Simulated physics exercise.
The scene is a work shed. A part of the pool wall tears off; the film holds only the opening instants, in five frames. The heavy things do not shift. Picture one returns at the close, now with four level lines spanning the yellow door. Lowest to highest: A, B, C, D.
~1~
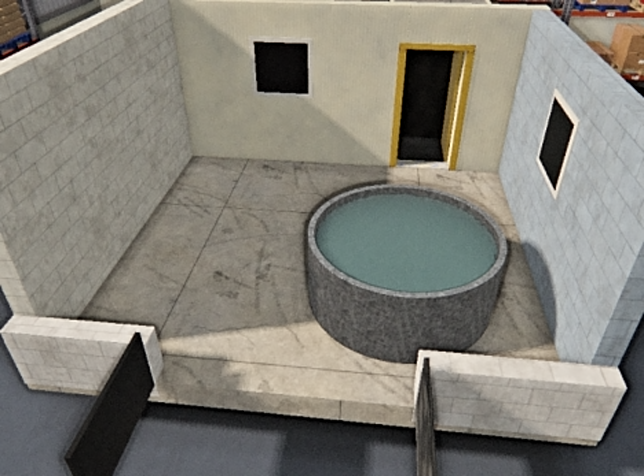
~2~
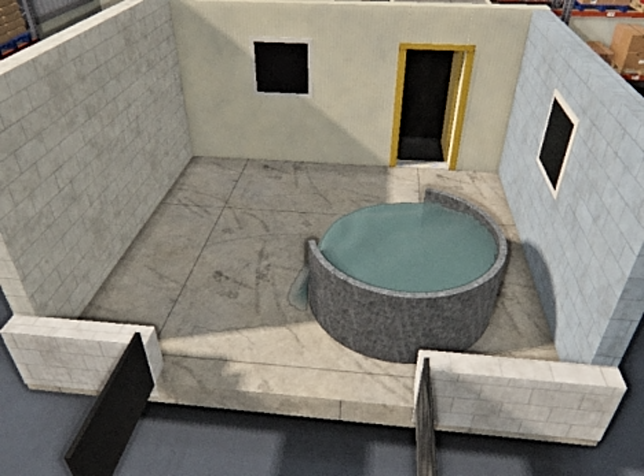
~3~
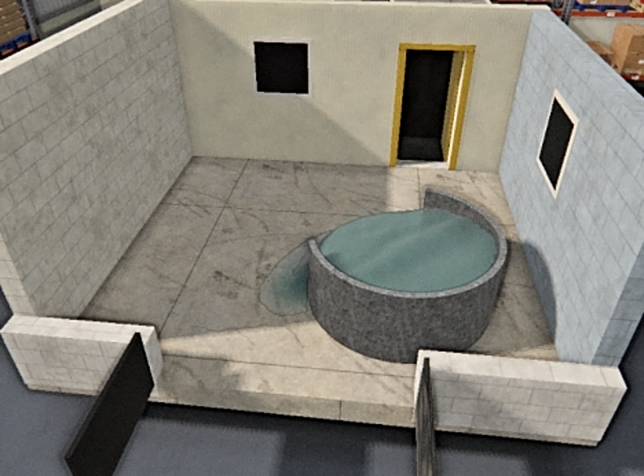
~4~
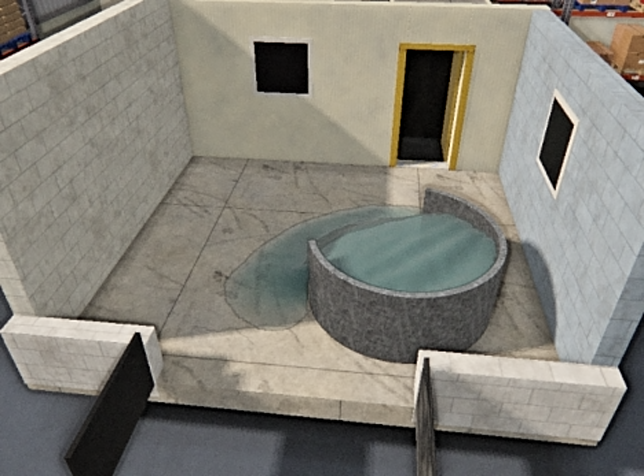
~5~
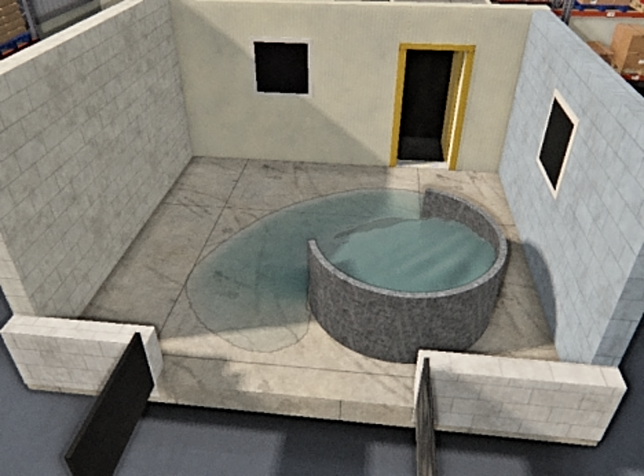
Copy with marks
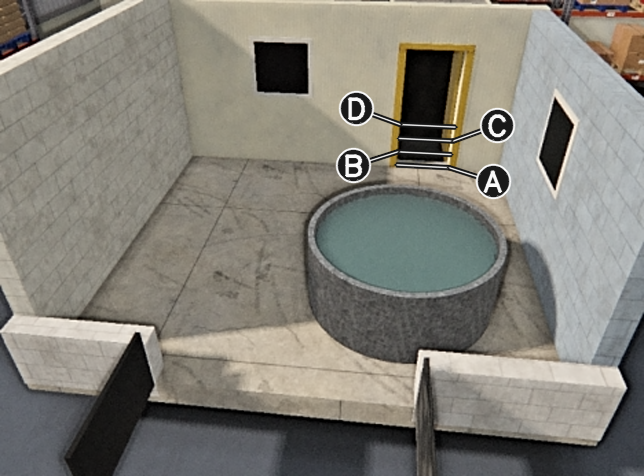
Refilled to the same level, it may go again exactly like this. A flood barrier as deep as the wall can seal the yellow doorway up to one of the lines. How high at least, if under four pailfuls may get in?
The answer is height B.
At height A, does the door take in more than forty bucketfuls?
No.
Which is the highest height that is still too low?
It is A.
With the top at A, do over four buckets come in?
Yes.
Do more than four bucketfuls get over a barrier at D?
No, not at all.
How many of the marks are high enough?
Three.
On the marked copy, A at (422, 166); B at (424, 153); C at (426, 139); D at (427, 125); from the bottom up A, B, C, D.
With A, some 20 bucketfuls get in.
With B, nothing gets over.
With C, nothing gets over.
With D, nothing gets over.
